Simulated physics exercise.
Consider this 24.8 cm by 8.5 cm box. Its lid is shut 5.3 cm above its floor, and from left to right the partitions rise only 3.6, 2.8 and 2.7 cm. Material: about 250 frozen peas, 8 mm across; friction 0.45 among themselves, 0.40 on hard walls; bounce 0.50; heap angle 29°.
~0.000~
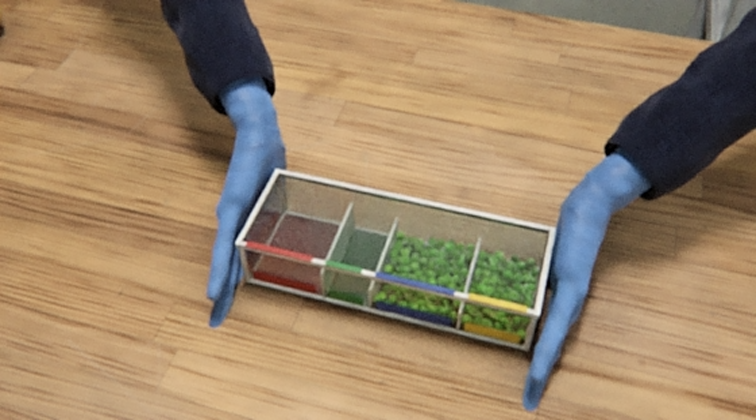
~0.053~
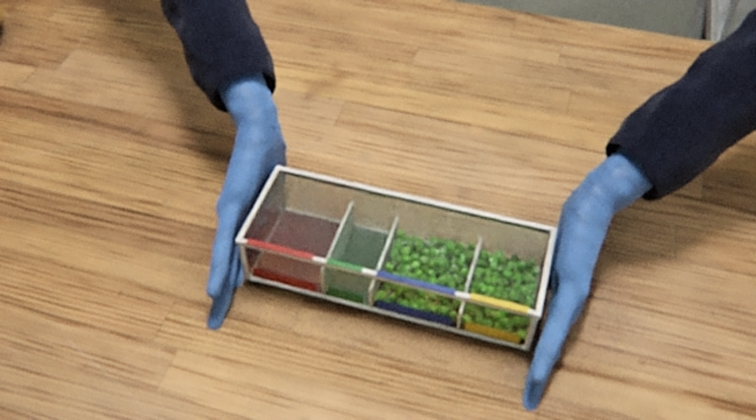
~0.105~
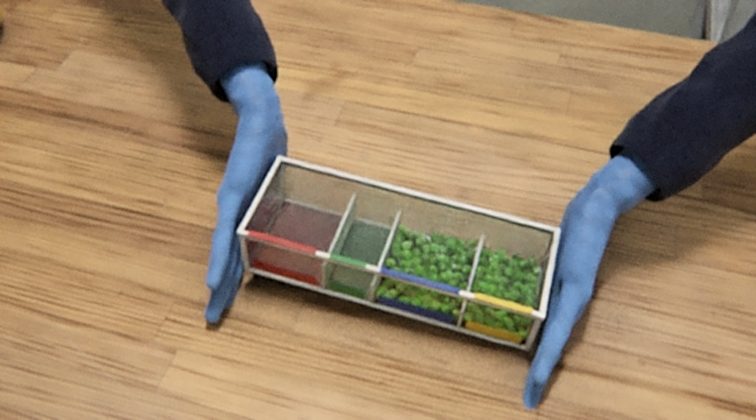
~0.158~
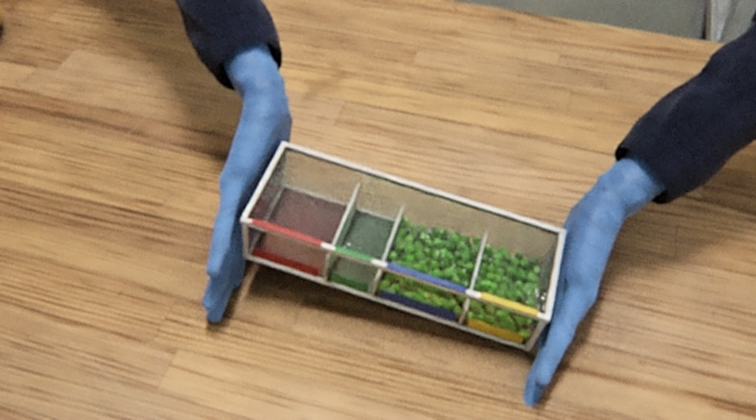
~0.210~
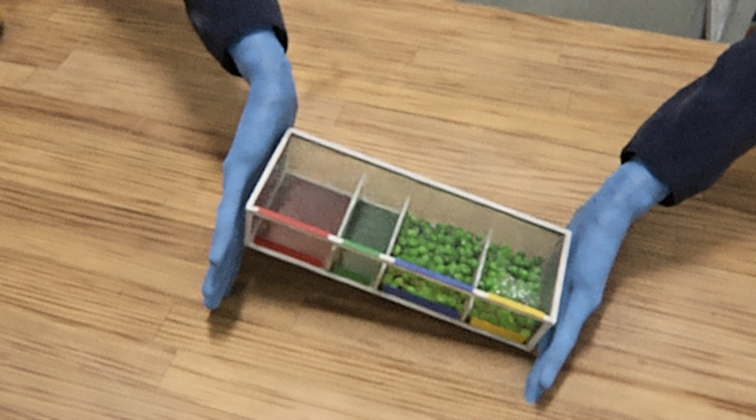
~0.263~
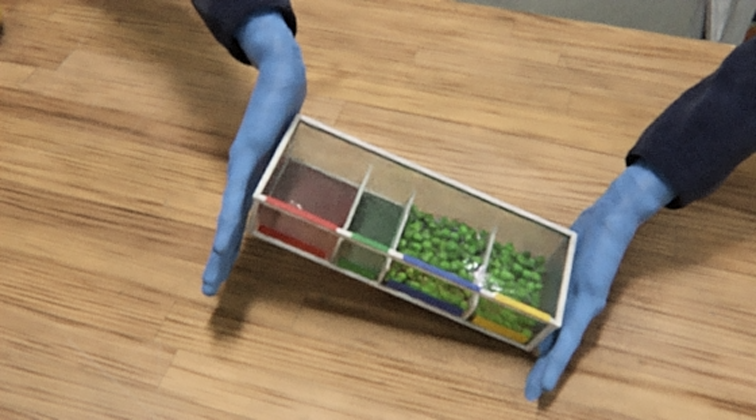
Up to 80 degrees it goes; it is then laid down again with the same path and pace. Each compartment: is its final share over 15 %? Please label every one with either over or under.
Labels - red compartment: Under; blue compartment: Over; green compartment: Under; yellow compartment: Over.
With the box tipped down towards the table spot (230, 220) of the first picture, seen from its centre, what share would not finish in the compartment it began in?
Something like 40 in a hundred.
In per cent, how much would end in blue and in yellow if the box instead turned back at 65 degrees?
Then blue would get 50 per cent and yellow 50 per cent.
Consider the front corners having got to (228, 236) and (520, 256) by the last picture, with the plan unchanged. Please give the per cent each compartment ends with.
Per cent at the end: Red 15; blue 40; green 15; yellow 25.
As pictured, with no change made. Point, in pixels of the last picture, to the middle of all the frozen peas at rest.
My guess is close to (488, 294).
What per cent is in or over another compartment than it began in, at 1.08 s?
At that time I'd say around 5 per cent.
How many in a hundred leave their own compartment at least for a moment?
Estimate: Near 15 %.
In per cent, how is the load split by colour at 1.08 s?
The split is red at 0, blue at 50, green at 0 and yellow at 50 per cent.
Then, at 1.08 s, tilt 79 degrees; blue 50 %, yellow 50 %.
After 1.62 s, tilt 34 degrees; blue 40 %, yellow 60 %.
After 2.22 s, tilt 0 degrees; blue 40 %, yellow 60 %.
By 2.7 s all is still; red 0 %, blue 40 %, green 0 %, yellow 60 %.
